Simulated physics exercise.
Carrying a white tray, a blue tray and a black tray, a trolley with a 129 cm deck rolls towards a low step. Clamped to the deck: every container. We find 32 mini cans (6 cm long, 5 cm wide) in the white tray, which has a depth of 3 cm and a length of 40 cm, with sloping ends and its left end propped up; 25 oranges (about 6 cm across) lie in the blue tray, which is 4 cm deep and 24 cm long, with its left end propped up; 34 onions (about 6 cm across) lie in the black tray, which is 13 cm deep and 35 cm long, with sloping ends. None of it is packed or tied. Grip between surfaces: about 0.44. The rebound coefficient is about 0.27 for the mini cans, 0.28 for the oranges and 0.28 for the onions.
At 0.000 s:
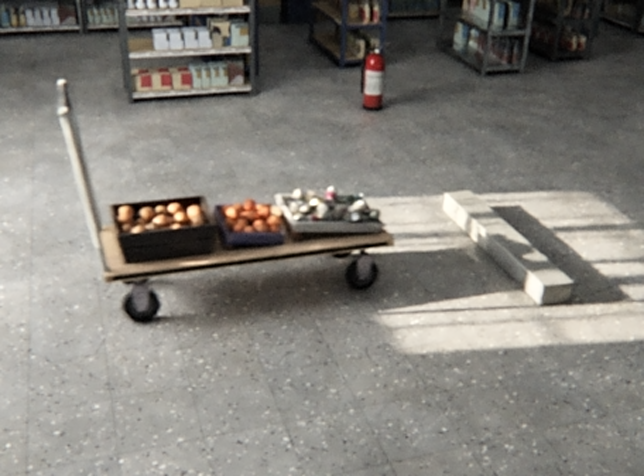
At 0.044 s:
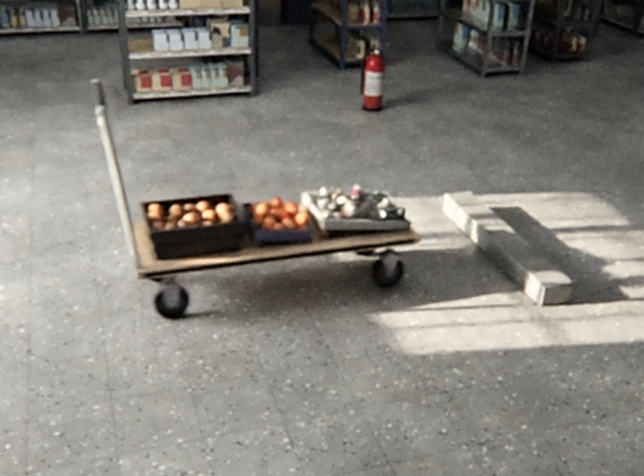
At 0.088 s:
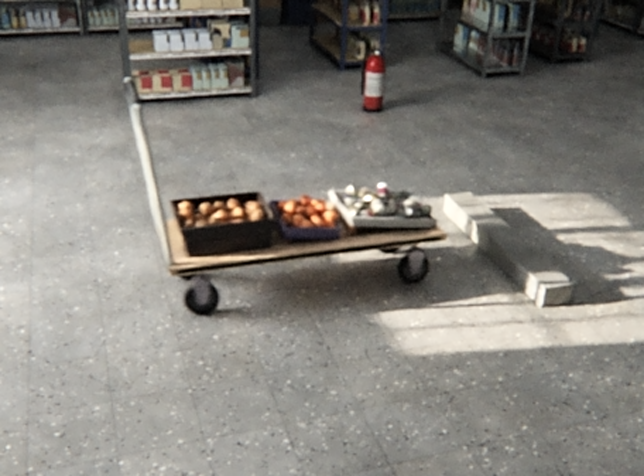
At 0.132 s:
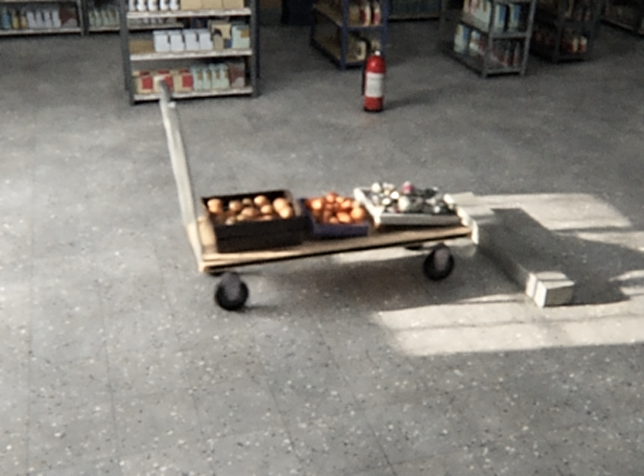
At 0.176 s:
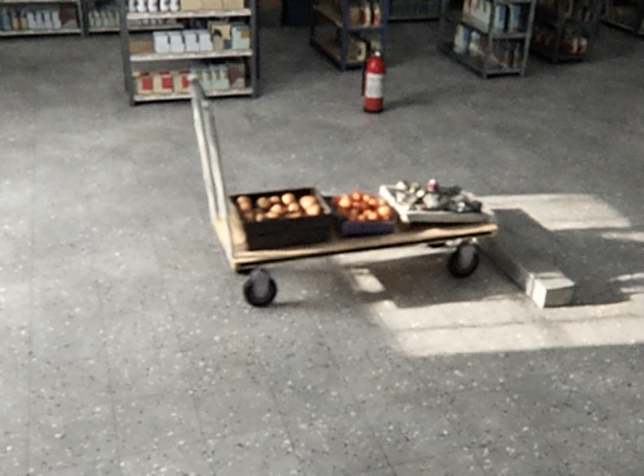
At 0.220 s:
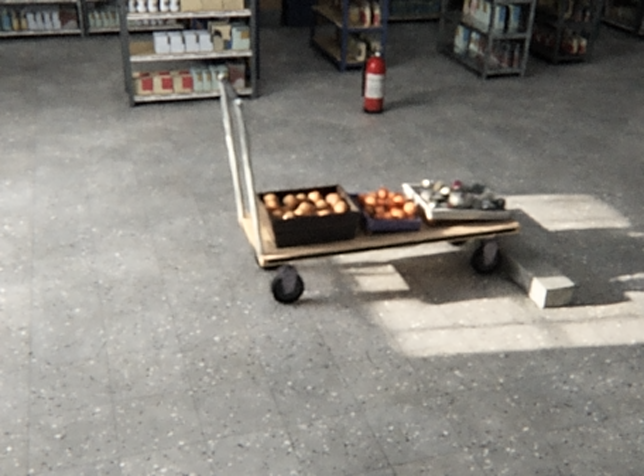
The video shows a flat trolley with an upright handle carrying a black tray, a blue tray and a white tray of small items, rolling steadily right across a speckled floor towards a low step in a sunlit patch.
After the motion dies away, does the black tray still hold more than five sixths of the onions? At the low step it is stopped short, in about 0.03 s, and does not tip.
Yes, less than a sixth are out.
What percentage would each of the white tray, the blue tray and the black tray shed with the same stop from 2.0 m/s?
In that case the white tray sheds 40 per cent of its load, the blue tray 20 per cent, and the black tray 0 per cent.
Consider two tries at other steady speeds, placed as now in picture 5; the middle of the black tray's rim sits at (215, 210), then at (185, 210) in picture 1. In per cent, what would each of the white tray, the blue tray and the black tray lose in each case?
White tray: 40 / 60 percent; blue tray: 20 / 30 percent; black tray: 0 / 0 percent.
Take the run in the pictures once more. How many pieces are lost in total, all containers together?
About 25 pieces.
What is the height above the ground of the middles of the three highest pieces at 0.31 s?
Their middles average near 48 cm high.
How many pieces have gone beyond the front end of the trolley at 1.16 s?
Count: Approx. 20.
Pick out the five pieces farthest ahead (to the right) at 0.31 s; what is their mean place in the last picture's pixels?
(517, 183).
After 0.31 s, 8 of 32 out of the white tray, 4 of 25 out of the blue tray and 0 of 34 out of the black tray.
After 0.43 s, 16 of 32 out of the white tray, 7 of 25 out of the blue tray and 0 of 34 out of the black tray.
After 0.66 s, 19 of 32 out of the white tray, 7 of 25 out of the blue tray and 1 of 34 out of the black tray.
Final count (at 1.16 s), 19 of 32 out of the white tray, 7 of 25 out of the blue tray and 1 of 34 out of the black tray. Asked share, 1 of 34, 3 per cent.
